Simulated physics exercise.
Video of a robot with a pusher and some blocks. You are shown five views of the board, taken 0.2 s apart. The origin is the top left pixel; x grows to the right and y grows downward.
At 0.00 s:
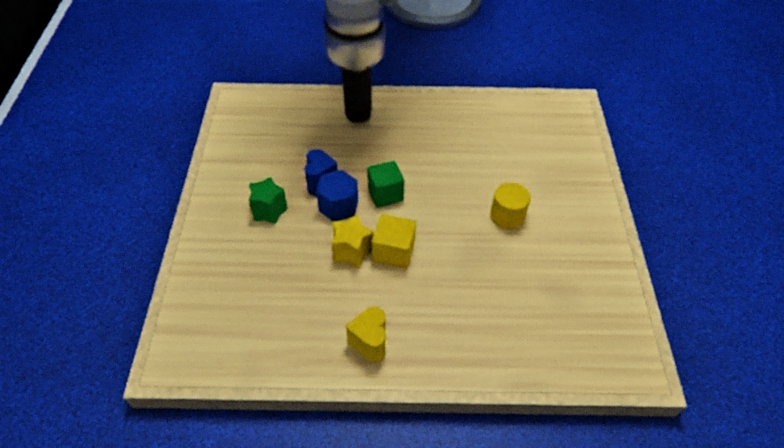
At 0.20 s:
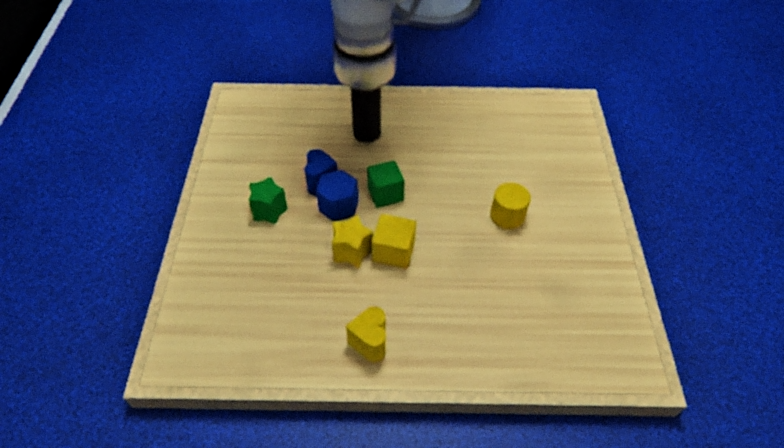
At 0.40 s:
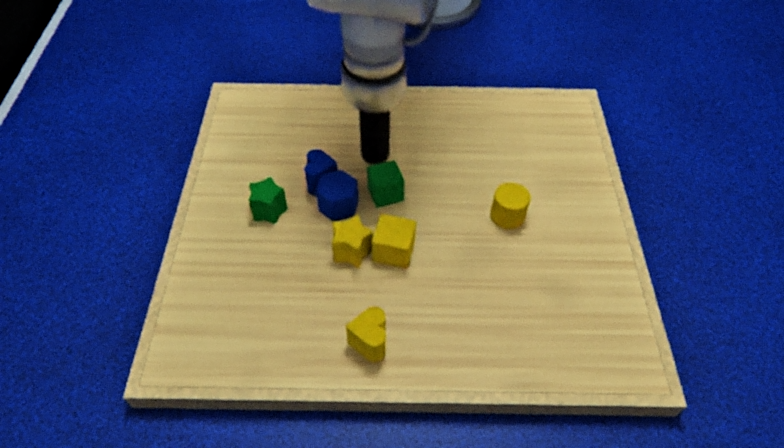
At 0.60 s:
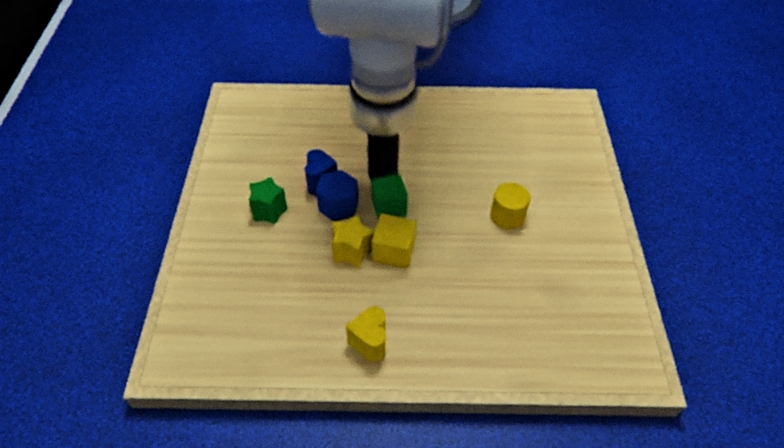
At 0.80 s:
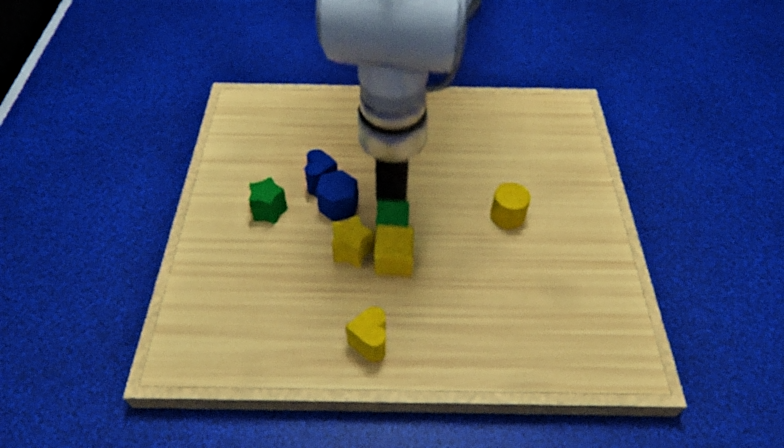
On a wooden board, a robot's pusher nudges a green block against a yellow square.
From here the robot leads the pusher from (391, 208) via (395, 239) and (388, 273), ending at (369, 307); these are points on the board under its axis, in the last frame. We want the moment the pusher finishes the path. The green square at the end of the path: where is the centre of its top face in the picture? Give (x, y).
It should be at (385, 317) by then.
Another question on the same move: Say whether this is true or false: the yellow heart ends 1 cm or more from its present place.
That is true.
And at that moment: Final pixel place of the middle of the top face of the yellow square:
The middle of its upper face should be somewhere near (414, 343).
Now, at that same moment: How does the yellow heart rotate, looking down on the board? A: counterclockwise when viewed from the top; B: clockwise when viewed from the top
The answer is B.
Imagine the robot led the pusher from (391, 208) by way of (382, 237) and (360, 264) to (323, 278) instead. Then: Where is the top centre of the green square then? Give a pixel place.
Roughly at (379, 268).
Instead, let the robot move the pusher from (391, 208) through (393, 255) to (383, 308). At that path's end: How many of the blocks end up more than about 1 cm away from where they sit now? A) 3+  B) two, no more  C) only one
That would be A.
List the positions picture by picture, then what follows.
Tip of the pusher at (358, 115), middles of tops, yellow star block at (351, 231), yellow heart at (370, 325), green square at (386, 173), yellow square at (394, 231), in the first picture.
Pusher at (367, 134), nothing pushed, in the second picture.
Pusher at (375, 155), nothing pushed, in the third picture.
Pusher at (383, 177), green square at (389, 187), in the fourth picture.
Pusher at (391, 200), yellow star block at (351, 231), yellow heart at (370, 325), green square at (393, 212), yellow square at (394, 241), in the fifth picture.
What follows on the original path. One third of the way, pusher at (396, 233); green square at (397, 248); yellow square at (398, 279).
Two thirds of the way, pusher at (388, 267); yellow heart at (365, 343), turned 40° clockwise; green square at (394, 284), turned 15° anticlockwise; yellow square at (405, 317), turned 15° anticlockwise.
At the end, pusher at (368, 300); yellow star block unmoved; yellow heart at (362, 348), turned 65° clockwise; green square at (385, 317), turned 45° anticlockwise; yellow square at (414, 343), turned 45° anticlockwise.
